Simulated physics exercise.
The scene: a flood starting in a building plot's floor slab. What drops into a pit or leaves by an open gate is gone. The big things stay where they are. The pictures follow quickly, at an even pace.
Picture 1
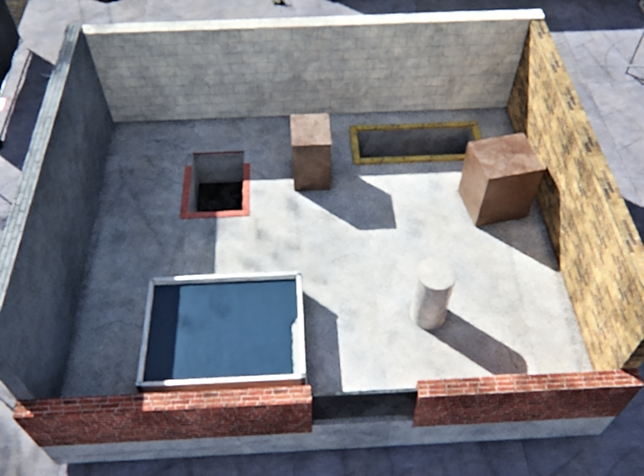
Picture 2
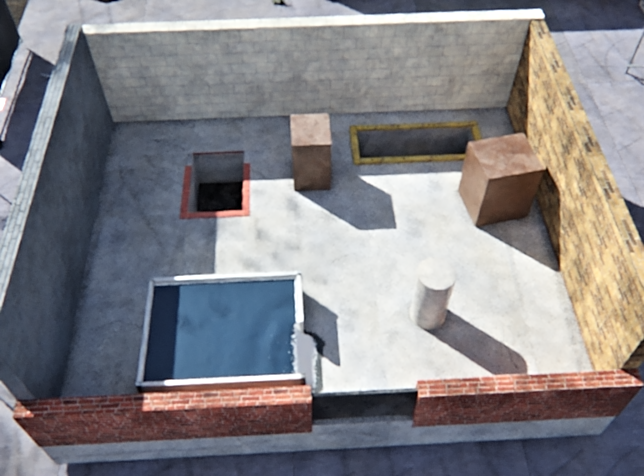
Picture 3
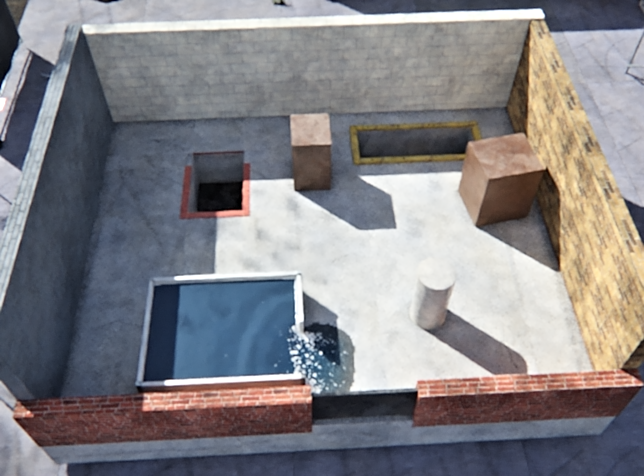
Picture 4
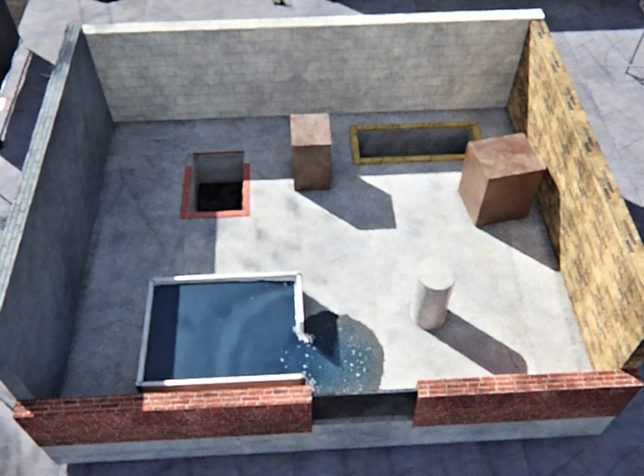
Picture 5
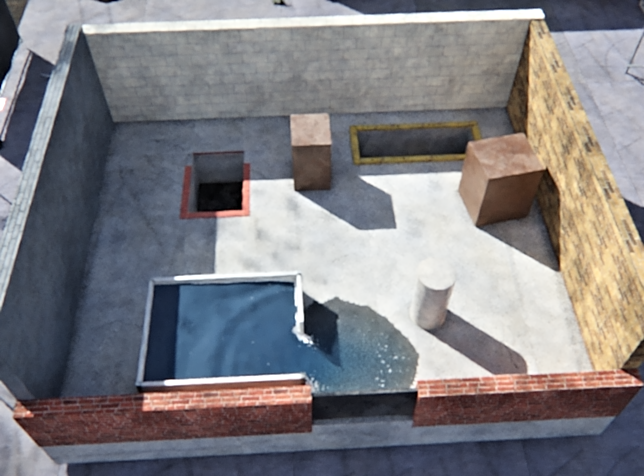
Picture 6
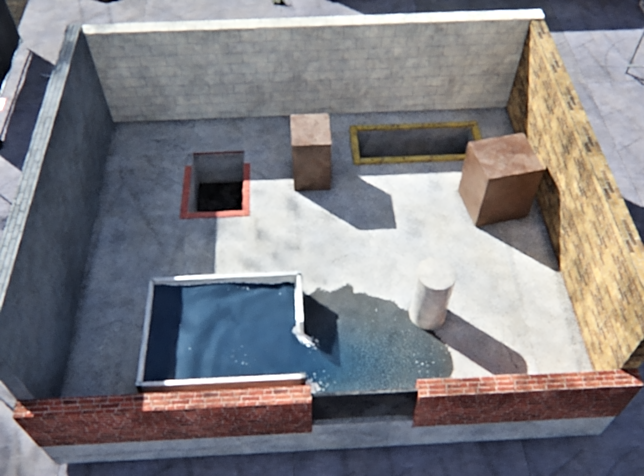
The video shows a walled concrete plot with blocks, a short cylinder and floor pits, where water in an open tank pours out through a gap on its right side, splashes onto the floor and spreads rightward in a widening sheet.
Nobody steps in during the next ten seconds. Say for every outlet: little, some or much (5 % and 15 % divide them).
The gate takes less than 5 %; the red pit takes less than 5 %; the yellow pit takes less than 5 %.
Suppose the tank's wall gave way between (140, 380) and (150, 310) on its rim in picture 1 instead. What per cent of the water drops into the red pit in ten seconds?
Parts in a hundred: Red 25.
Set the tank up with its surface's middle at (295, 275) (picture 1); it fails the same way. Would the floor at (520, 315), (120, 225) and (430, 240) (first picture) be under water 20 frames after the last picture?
In turn: Flooded, clear, wet.
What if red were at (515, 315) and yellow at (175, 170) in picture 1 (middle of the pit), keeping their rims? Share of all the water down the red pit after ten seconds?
Parts in a hundred: Red 55.
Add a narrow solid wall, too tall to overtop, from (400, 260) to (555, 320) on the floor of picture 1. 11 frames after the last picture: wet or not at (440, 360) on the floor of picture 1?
At that place: Under water.
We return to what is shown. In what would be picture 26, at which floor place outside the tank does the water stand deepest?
At about (581, 349).
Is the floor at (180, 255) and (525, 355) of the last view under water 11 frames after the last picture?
In turn: Free of water, flooded.
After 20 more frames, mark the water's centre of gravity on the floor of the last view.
At about (354, 338).
A moment on, water covers 15 % of the floor; the gate 0 %, the red pit 0 %, the yellow pit 0 %.
Next, water covers 20 % of the floor; the gate 0 %, the red pit 0 %, the yellow pit 0 %.
Then, water covers 30 % of the floor; the gate 0 %, the red pit 0 %, the yellow pit 0 %.
Later, water covers 45 % of the floor; the gate 0 %, the red pit 0 %, the yellow pit 0 %.
In the end, water covers 75 % of the floor; the gate 0 %, the red pit 2 %, the yellow pit 1 %.
